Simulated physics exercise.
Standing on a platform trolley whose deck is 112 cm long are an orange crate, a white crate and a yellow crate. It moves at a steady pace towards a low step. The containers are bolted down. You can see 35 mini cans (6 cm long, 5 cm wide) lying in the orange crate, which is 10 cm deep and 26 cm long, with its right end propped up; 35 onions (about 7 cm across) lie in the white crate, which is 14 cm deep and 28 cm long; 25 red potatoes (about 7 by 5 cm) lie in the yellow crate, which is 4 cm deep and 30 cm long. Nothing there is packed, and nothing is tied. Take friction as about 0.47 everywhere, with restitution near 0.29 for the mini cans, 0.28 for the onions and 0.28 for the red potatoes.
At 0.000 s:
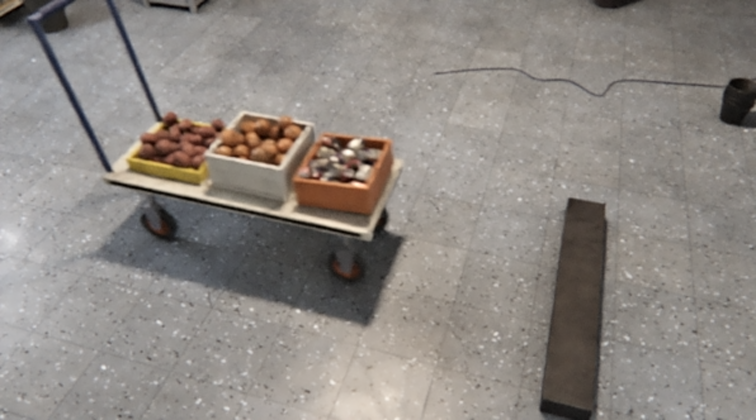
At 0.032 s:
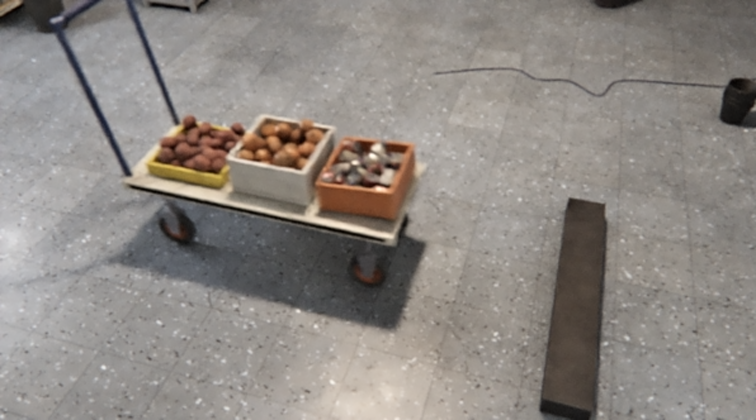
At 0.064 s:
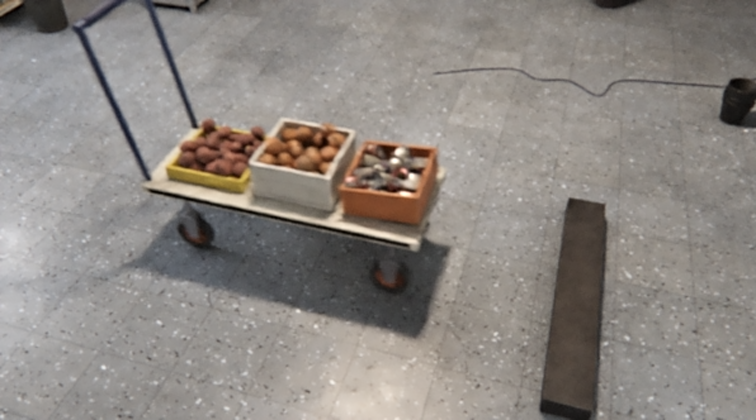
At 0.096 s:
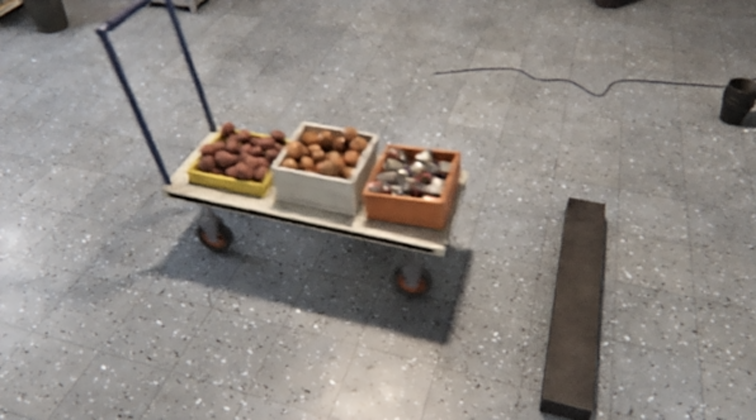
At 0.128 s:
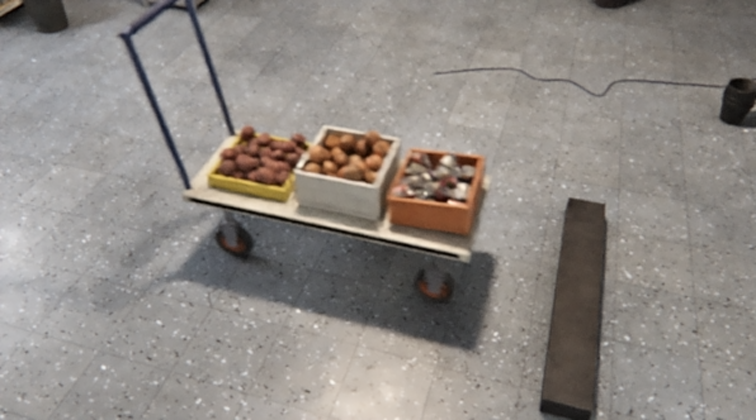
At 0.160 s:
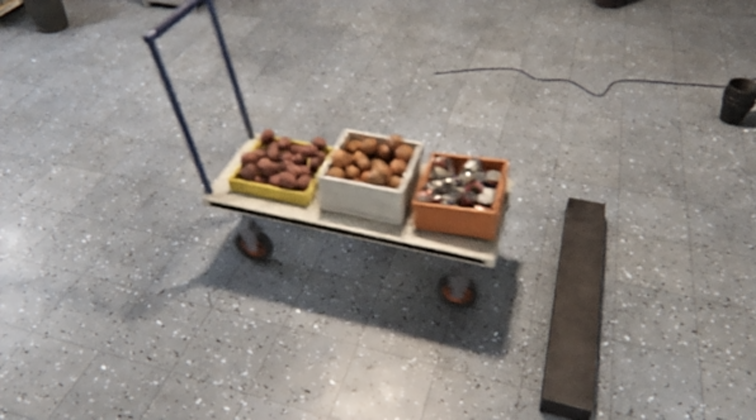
In the video, a platform trolley carrying red potatoes in a yellow crate, round brown items in a white crate and small cans in an orange crate rolls steadily rightward across a speckled floor, nearing a low, dark step.
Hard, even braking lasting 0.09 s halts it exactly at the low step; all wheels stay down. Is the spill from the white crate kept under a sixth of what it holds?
Yes, under a sixth spills.
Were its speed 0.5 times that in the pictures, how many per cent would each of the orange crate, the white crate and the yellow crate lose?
Then orange crate 0, white crate 0, yellow crate 10 per cent.
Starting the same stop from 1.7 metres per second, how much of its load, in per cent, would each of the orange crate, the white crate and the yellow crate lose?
Orange crate 0 %, white crate 0 %, yellow crate 20 %.
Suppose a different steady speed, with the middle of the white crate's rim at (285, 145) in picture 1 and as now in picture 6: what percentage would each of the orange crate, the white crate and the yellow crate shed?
Under that change it'd be orange crate at 0, white crate at 0 and yellow crate at 20 percent.
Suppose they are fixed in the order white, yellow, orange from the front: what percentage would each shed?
In that arrangement the orange crate sheds 10 per cent of its load, the white crate 0 per cent, and the yellow crate 30 per cent.
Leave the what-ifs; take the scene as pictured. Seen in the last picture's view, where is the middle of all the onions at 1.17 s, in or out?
Centre approx. (451, 187).
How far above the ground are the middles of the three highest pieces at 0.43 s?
Close to 56 cm, on average.
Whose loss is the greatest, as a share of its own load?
That would be the yellow crate.
After 0.21 s, the brake bites.
After 0.31 s, the orange crate has all 35, the white crate has all 35 and the yellow crate is down by 2 of 25.
After 0.43 s, the orange crate is down by 3 of 35, the white crate has all 35 and the yellow crate is down by 3 of 25.
After 0.66 s, the orange crate is down by 4 of 35, the white crate is down by 1 of 35 and the yellow crate is down by 6 of 25.
Outcome (at 1.17 s), the orange crate is down by 4 of 35, the white crate is down by 1 of 35 and the yellow crate is down by 8 of 25. Asked share, 1 of 35, 3 per cent.
